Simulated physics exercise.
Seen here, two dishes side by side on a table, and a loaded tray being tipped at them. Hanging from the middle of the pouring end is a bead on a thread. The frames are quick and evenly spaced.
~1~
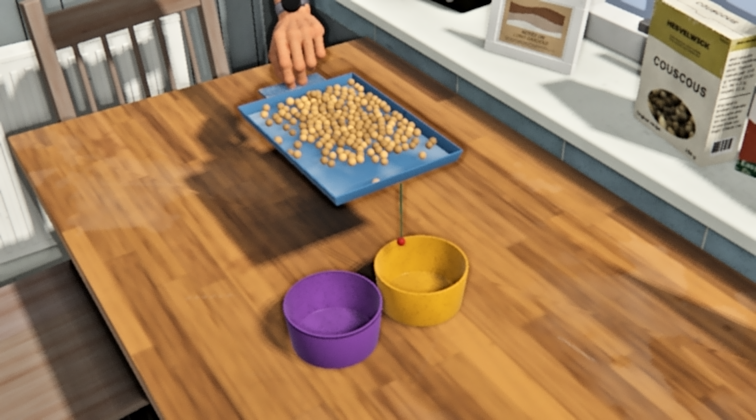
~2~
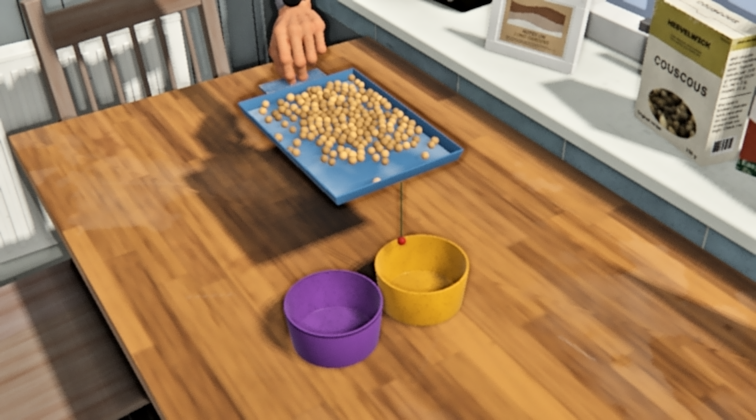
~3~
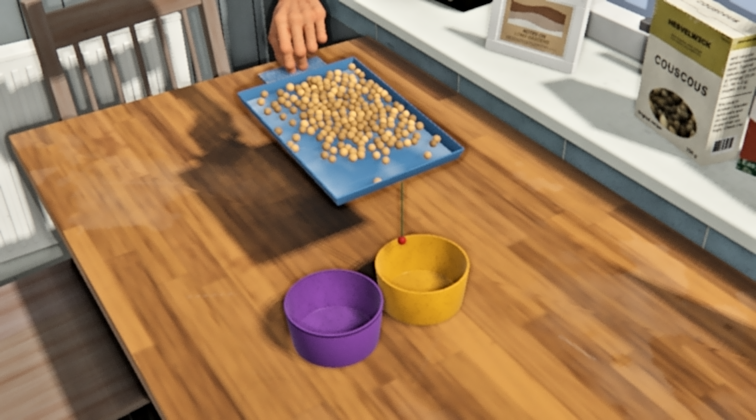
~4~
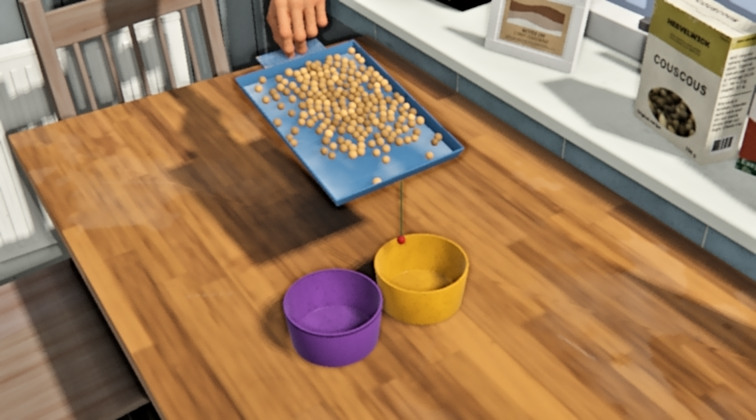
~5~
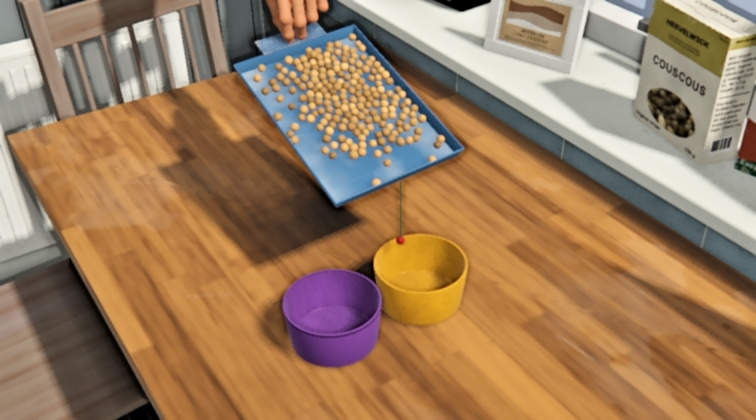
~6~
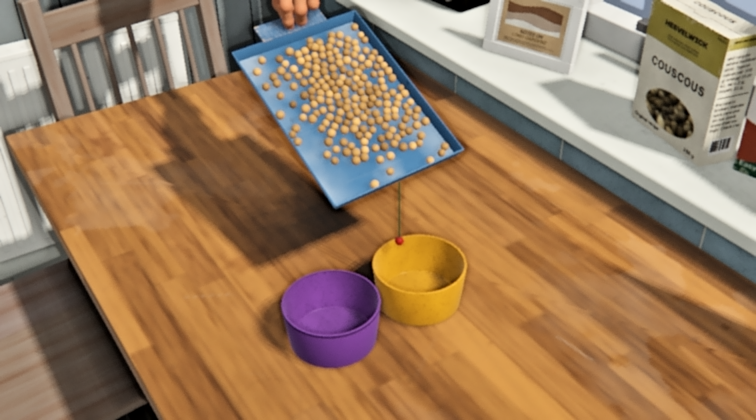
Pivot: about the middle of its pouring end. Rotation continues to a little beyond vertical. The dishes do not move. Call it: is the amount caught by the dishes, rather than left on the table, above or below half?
Above half.
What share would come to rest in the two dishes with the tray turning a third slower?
Something like 90 percent, give or take.
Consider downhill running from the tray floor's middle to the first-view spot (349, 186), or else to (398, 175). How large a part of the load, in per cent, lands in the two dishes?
90 %, give or take, and then 50 %.
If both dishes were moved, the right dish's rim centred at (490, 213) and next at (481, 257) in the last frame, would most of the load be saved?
Try 1: Not up to half; try 2: In excess of half.
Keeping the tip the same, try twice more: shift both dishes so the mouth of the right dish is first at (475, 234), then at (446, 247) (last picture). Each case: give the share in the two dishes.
About 40 and 60 per cent respectively.
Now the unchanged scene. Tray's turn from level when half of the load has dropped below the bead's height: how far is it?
It is at around 75 degrees.
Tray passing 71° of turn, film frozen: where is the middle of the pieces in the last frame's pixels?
Mark it at roughly (393, 265) in the final frame.
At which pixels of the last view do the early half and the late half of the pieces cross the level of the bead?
Half one: (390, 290), half two: (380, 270).
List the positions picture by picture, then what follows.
In the first picture, corners of the pouring end (337, 194) and (457, 150), level; middle of the load (341, 123), round wooden beads; left dish (359, 346); right dish (448, 304); bead on its thread (401, 242).
In the second picture, corners of the pouring end (337, 194) and (458, 149), level; middle of the load (342, 120).
In the third picture, corners of the pouring end (338, 195) and (459, 148), tipped barely, lowest at the left corner; middle of the load (342, 113).
In the fourth picture, corners of the pouring end (338, 196) and (459, 147), tipped a little, lowest at the left corner; middle of the load (342, 104), just a few on the move.
In the fifth picture, corners of the pouring end (337, 199) and (458, 147), tipped clearly, lowest at the left corner; middle of the load (343, 97), roughly a quarter on the move.
In the sixth picture, corners of the pouring end (337, 201) and (458, 148), tipped clearly, lowest at the left corner; middle of the load (345, 95), almost all on the move; left dish (357, 345); right dish (446, 303).
Just after the last frame, tray tipped steeply; roughly a quarter on the tray; roughly a quarter in the left dish; about a tenth in the right dish; about a tenth outside both; roughly a quarter in the air.
A moment on, tray tipped past a quarter turn; roughly a third in the left dish; roughly a third in the right dish; roughly a quarter outside both.
Further on, tray tipped past a quarter turn; roughly a third in the left dish; roughly a third in the right dish; roughly a quarter outside both.
When it is over, tray tipped past a quarter turn; roughly a third in the left dish; roughly a third in the right dish; roughly a quarter outside both.
